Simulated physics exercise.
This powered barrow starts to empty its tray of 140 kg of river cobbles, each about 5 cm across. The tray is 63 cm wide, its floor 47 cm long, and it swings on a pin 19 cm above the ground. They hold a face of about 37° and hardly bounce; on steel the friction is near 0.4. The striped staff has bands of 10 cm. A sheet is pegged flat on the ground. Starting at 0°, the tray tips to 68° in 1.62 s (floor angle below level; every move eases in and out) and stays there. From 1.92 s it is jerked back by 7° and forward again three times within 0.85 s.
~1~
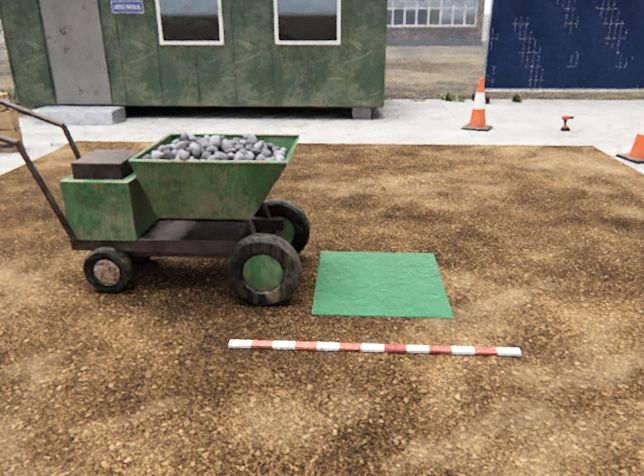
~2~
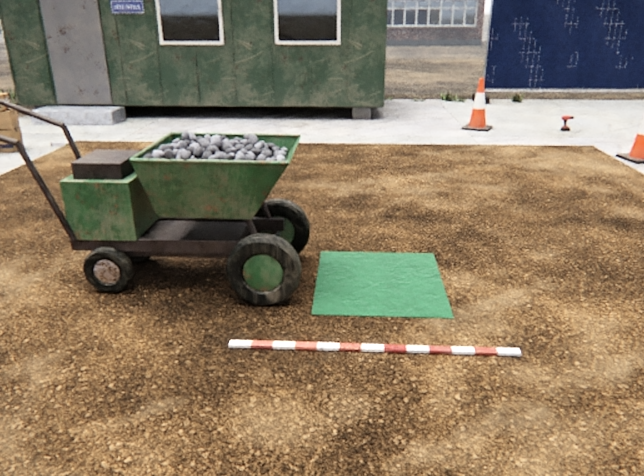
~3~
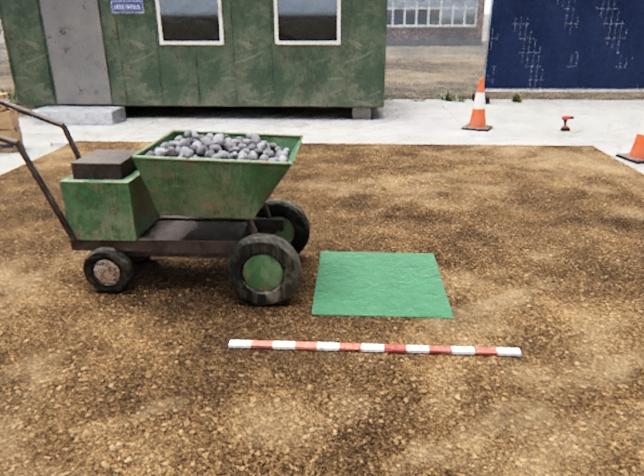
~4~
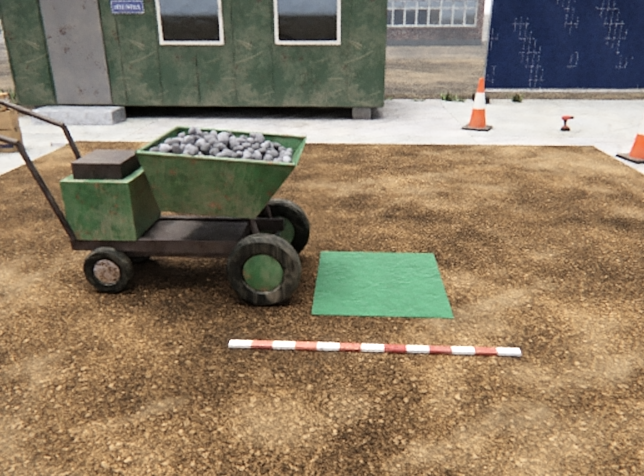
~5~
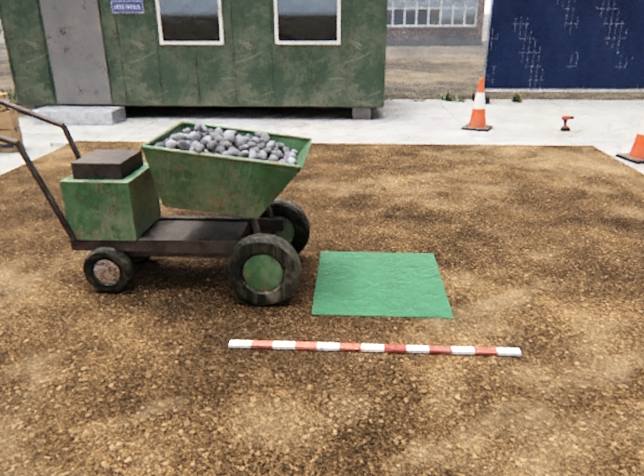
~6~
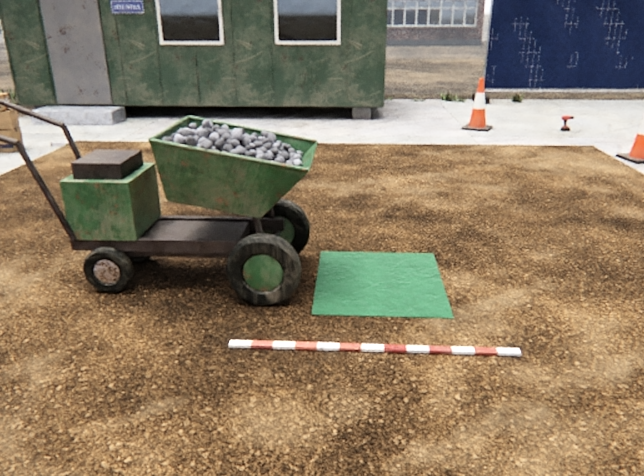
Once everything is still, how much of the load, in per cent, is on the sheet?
Some 65 per cent of it.
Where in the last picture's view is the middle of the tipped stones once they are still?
Near (410, 273).
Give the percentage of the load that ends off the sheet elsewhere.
Some 35 per cent of the load.
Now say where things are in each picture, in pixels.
In the first picture, lip at (287, 163), floor tilted 0°, highest stones at (218, 143).
In the second picture, lip at (288, 163), floor tilted 0°, highest stones at (213, 143).
In the third picture, the tray is at 2°, its lip at (290, 164); the top of the load is at (213, 140).
In the fourth picture, lip at (295, 166), floor tilted 4°, highest stones at (203, 138).
In the fifth picture, lip at (301, 168), floor tilted 7°, highest stones at (204, 134).
In the sixth picture, the tray is at 10°, its lip at (308, 171); the top of the load is at (201, 131).
A little later the floor is at 58°; 99 % in the tray, 1 % on the sheet; the foremost stones are at (381, 214).
Then the floor is at 68°; 67 % in the tray, 27 % on the sheet, 6 % off the sheet elsewhere; the foremost stones are at (482, 282).
Later still the floor is at 68°; 15 % in the tray, 53 % on the sheet, 32 % off the sheet elsewhere; the foremost stones are at (566, 288).
In the end the floor is at 68°; 0 % in the tray, 66 % on the sheet, 34 % off the sheet elsewhere; the foremost stones are at (566, 288).
